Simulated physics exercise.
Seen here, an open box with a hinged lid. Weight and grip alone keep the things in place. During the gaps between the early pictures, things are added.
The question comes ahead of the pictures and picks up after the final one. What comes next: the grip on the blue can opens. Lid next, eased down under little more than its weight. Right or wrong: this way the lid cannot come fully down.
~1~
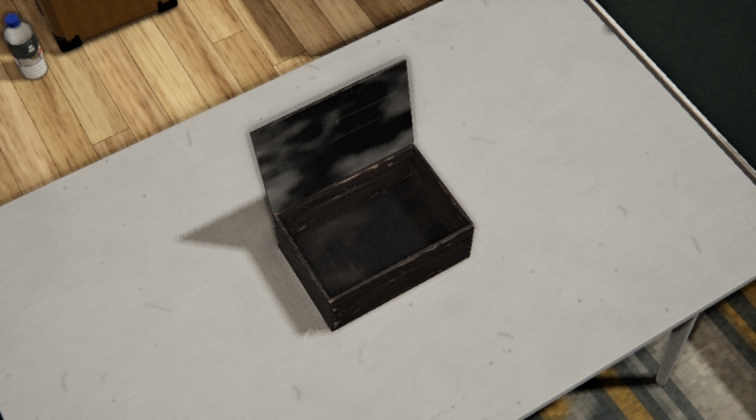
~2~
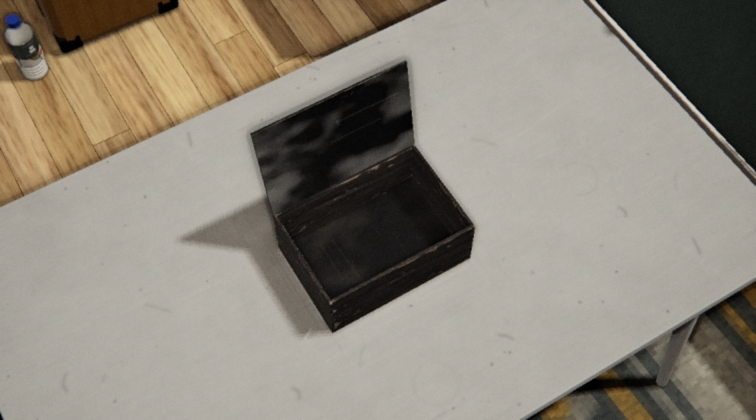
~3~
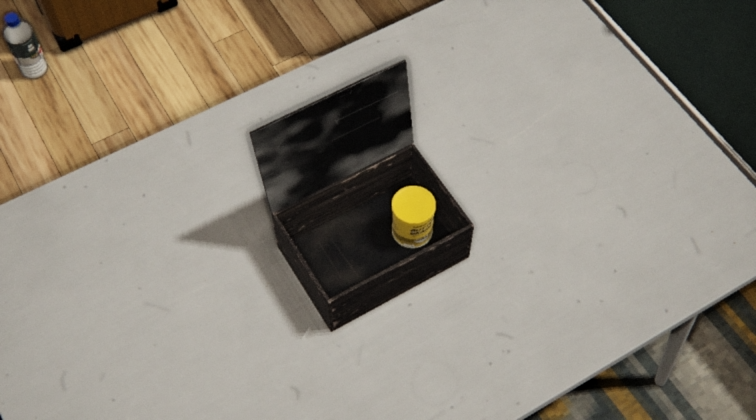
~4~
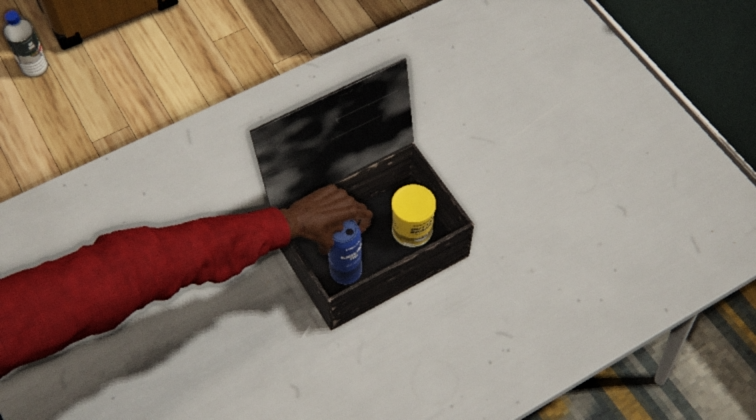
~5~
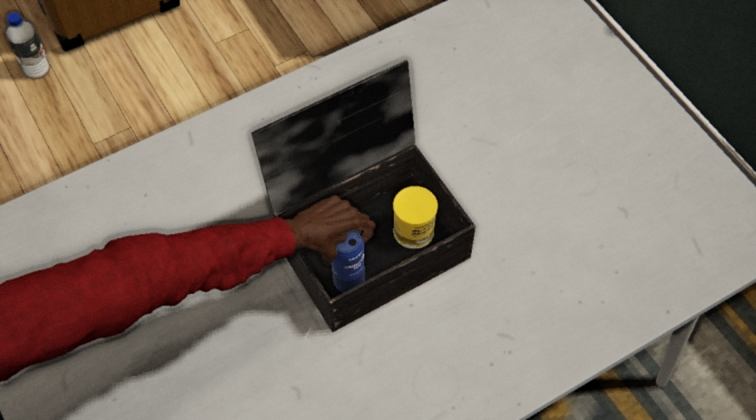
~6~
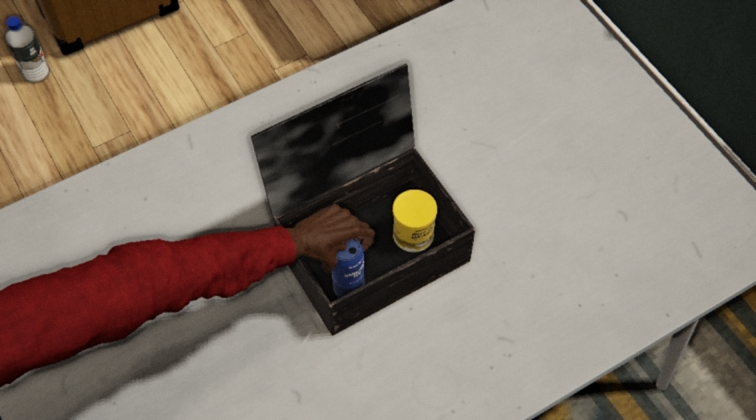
Right, it cannot come fully down.
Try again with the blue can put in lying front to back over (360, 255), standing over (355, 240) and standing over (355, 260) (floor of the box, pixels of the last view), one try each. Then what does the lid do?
Well, first time it goes down fine, second time it won't go down, and third time it won't go down.
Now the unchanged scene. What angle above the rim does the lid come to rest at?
Around 20 degrees.
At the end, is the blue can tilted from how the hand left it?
As it turns out, the blue can keeps its original angle.
Then, 1.20 s on from there, lid starting down.
Then, 1.60 s on from there, lid 58° above the rim.
Then, 1.90 s on from there, lid 30° above the rim.
Then, 3.30 s on from there, lid 22° above the rim.
In the end, lid 22° above the rim; both unmoved. At the end, from the last picture's camera, blue can near (348, 270).
